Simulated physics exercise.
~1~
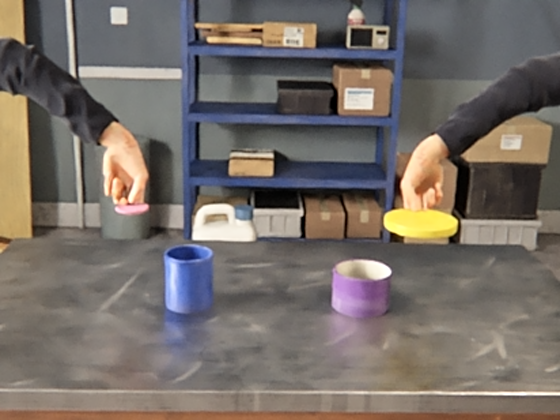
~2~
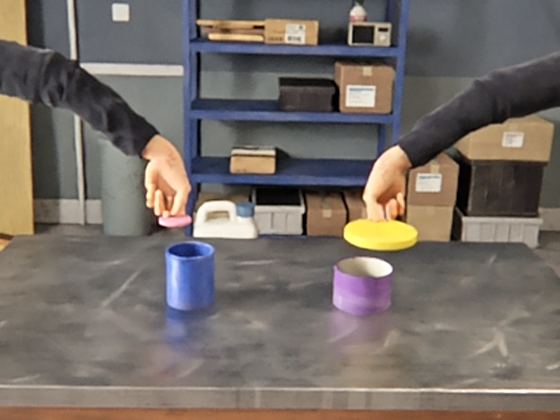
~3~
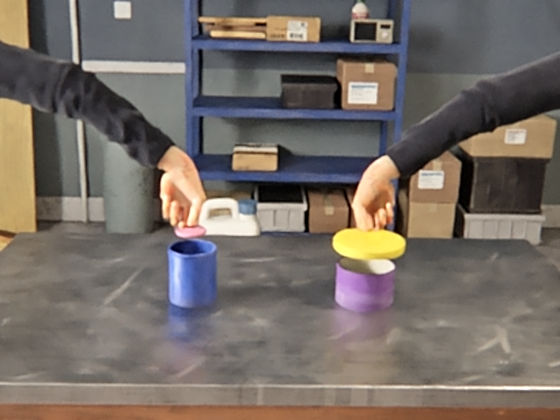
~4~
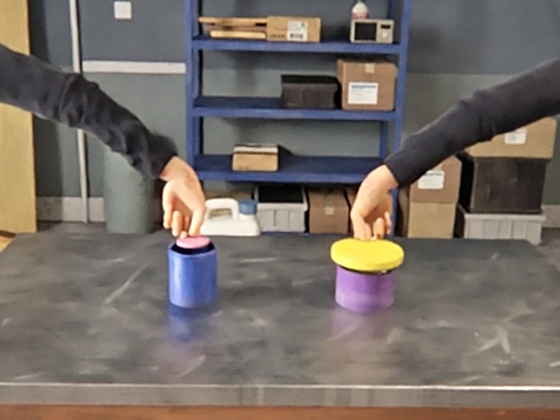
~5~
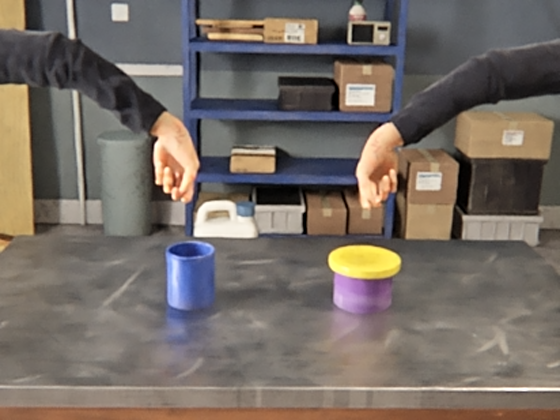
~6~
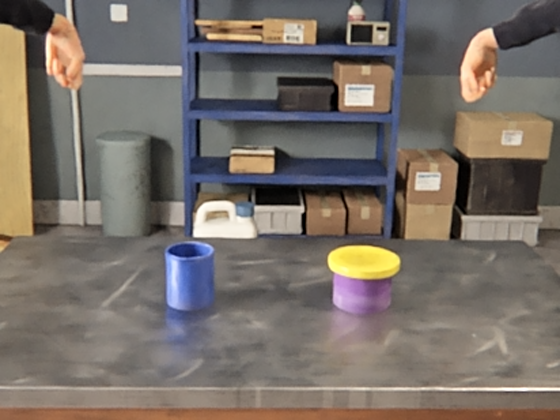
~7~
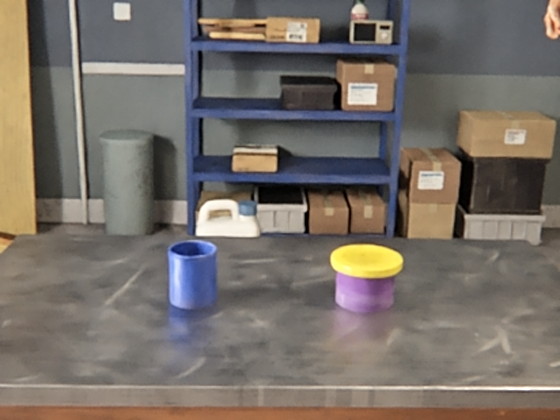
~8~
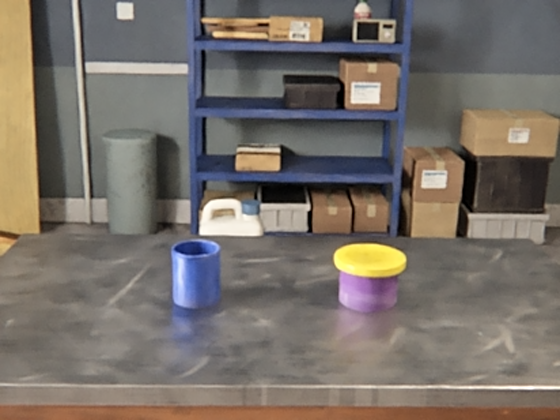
A small pink disc and a wider yellow lid were lowered by two hands over a blue jar and a purple pot; once released, the pink one dropped inside the jar, while the yellow one stayed covering the pot as the hands drew away.
